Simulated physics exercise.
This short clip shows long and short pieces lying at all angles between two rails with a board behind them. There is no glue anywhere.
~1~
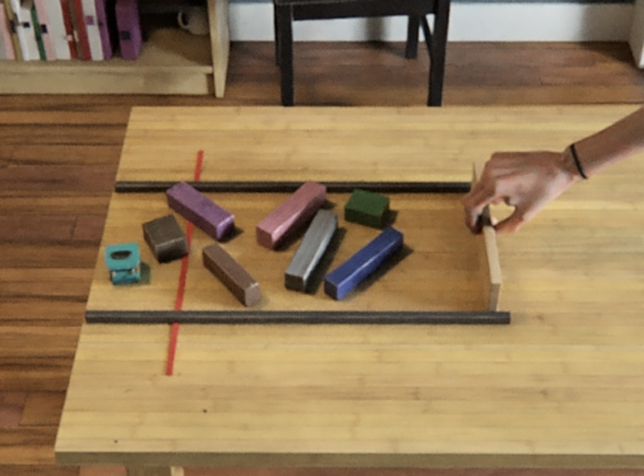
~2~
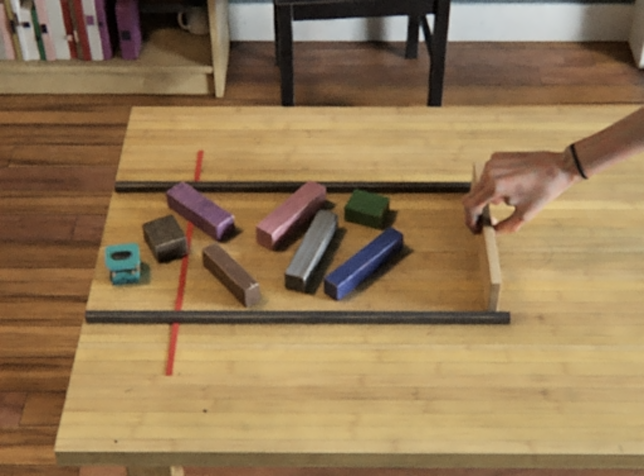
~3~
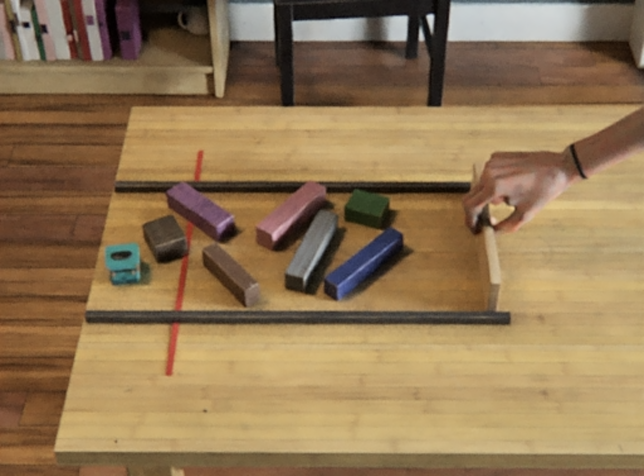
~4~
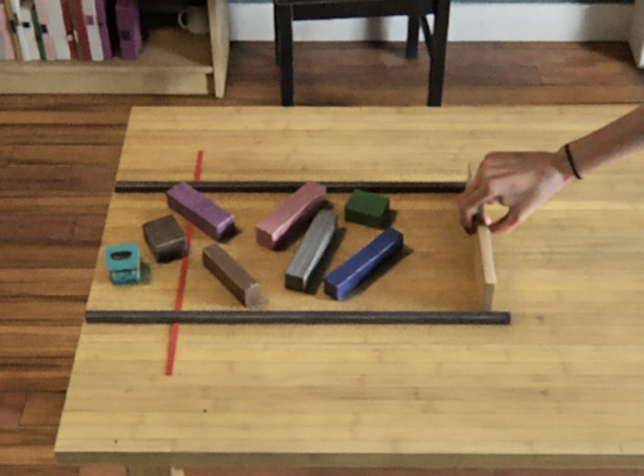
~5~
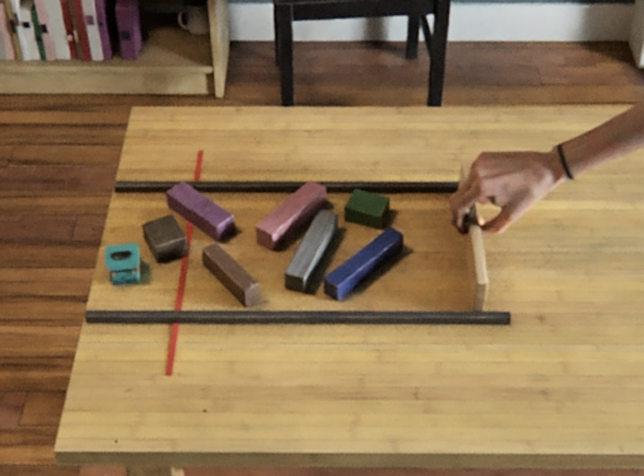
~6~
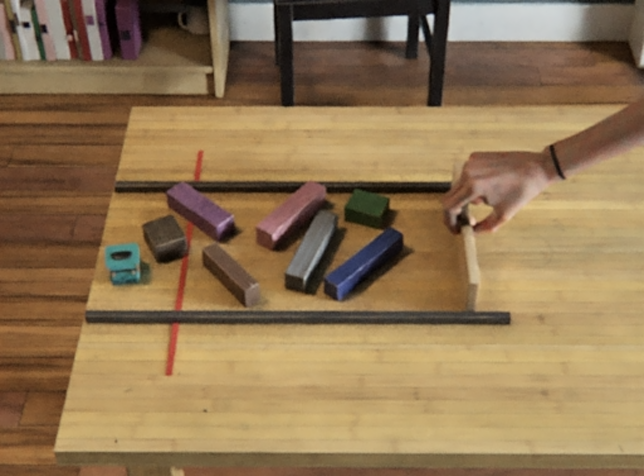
On a wooden table, a hand holding an upright board slides it slightly left between dark rails toward scattered, unmoving colored blocks.
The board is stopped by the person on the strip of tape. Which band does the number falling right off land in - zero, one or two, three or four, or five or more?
In this one, nothing spills over.
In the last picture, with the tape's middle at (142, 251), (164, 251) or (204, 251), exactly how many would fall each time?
It would be 5, 3 and 0.
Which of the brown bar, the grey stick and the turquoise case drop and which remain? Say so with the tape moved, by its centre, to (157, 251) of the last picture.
Starting with the brown bar, it keeps its place, then the grey stick keeps its place, then the turquoise case ends up falling.
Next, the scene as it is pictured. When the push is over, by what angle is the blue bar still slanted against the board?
Some 0 degrees.
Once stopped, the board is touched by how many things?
It adds up to 2.
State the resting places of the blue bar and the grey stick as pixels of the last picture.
In order, first (174, 265), then (156, 255).
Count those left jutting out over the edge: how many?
You'd get 2.
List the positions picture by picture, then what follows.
Turquoise case (124, 264); black block (165, 238); purple bar (200, 211); board (485, 235); tape (187, 251), in the first picture.
Black block (165, 238); brown bar (231, 274), in the second picture.
Purple bar (200, 211); green block (367, 209), in the third picture.
Turquoise case (124, 264); board (480, 235), in the fourth picture.
Black block (165, 238); blue bar (364, 263), in the fifth picture.
Turquoise case (124, 264); black block (165, 238); purple bar (200, 211); board (464, 235); tape (187, 251), in the sixth picture.
Early on, none off yet; turquoise case at rest near (124, 264); black block at rest near (165, 238); purple bar at rest near (200, 211).
Finally, the number that fall off is zero.
